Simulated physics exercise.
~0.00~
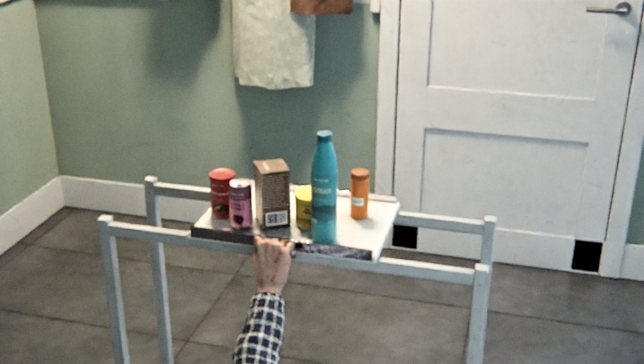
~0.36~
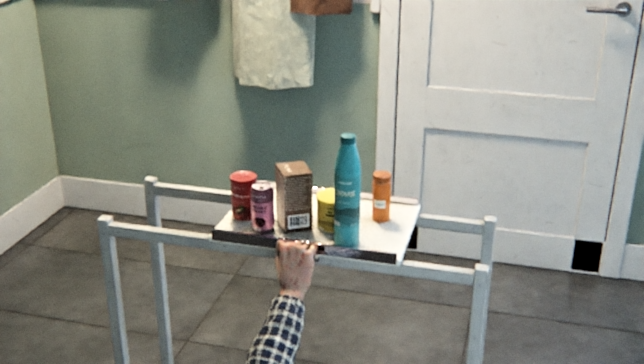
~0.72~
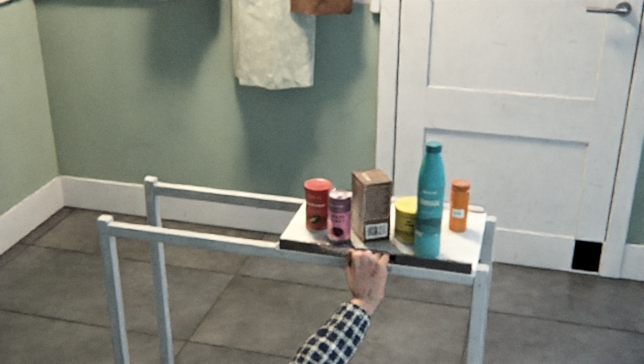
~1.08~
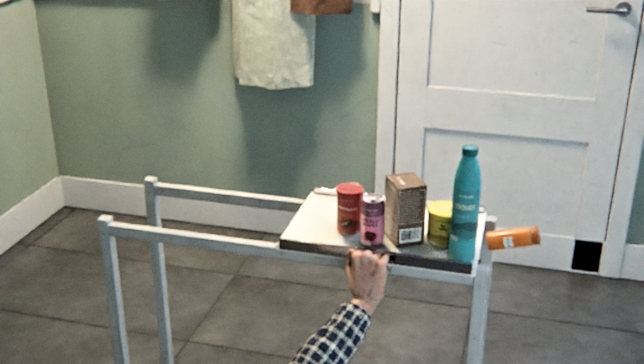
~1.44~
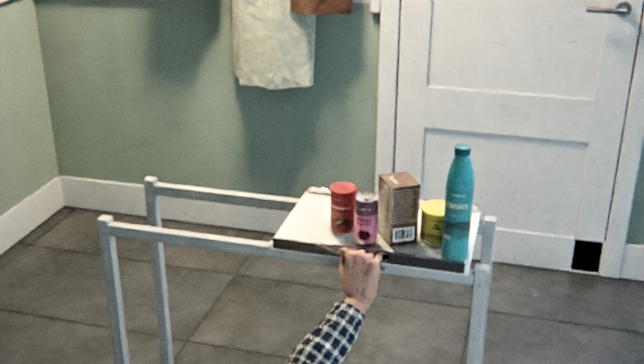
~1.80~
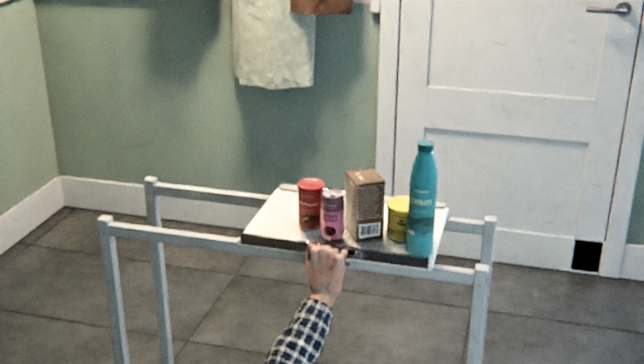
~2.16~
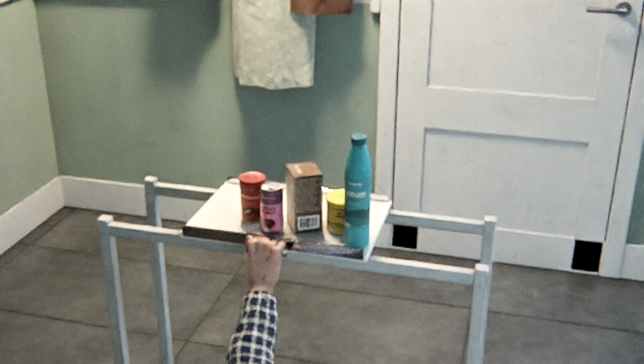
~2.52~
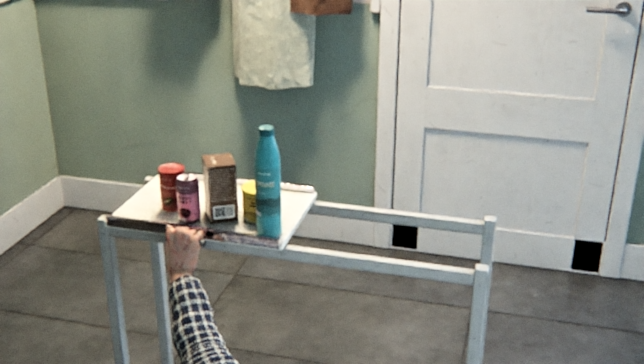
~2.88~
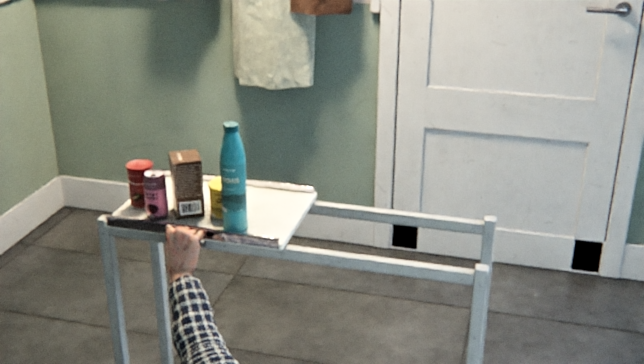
An orange shaker tipped over and dropped off the right end of a tray as a hand slid it right along two rails and stopped; the hand then pushed the tray back to the far left, with the bottle, carton, tins and can still standing on it.
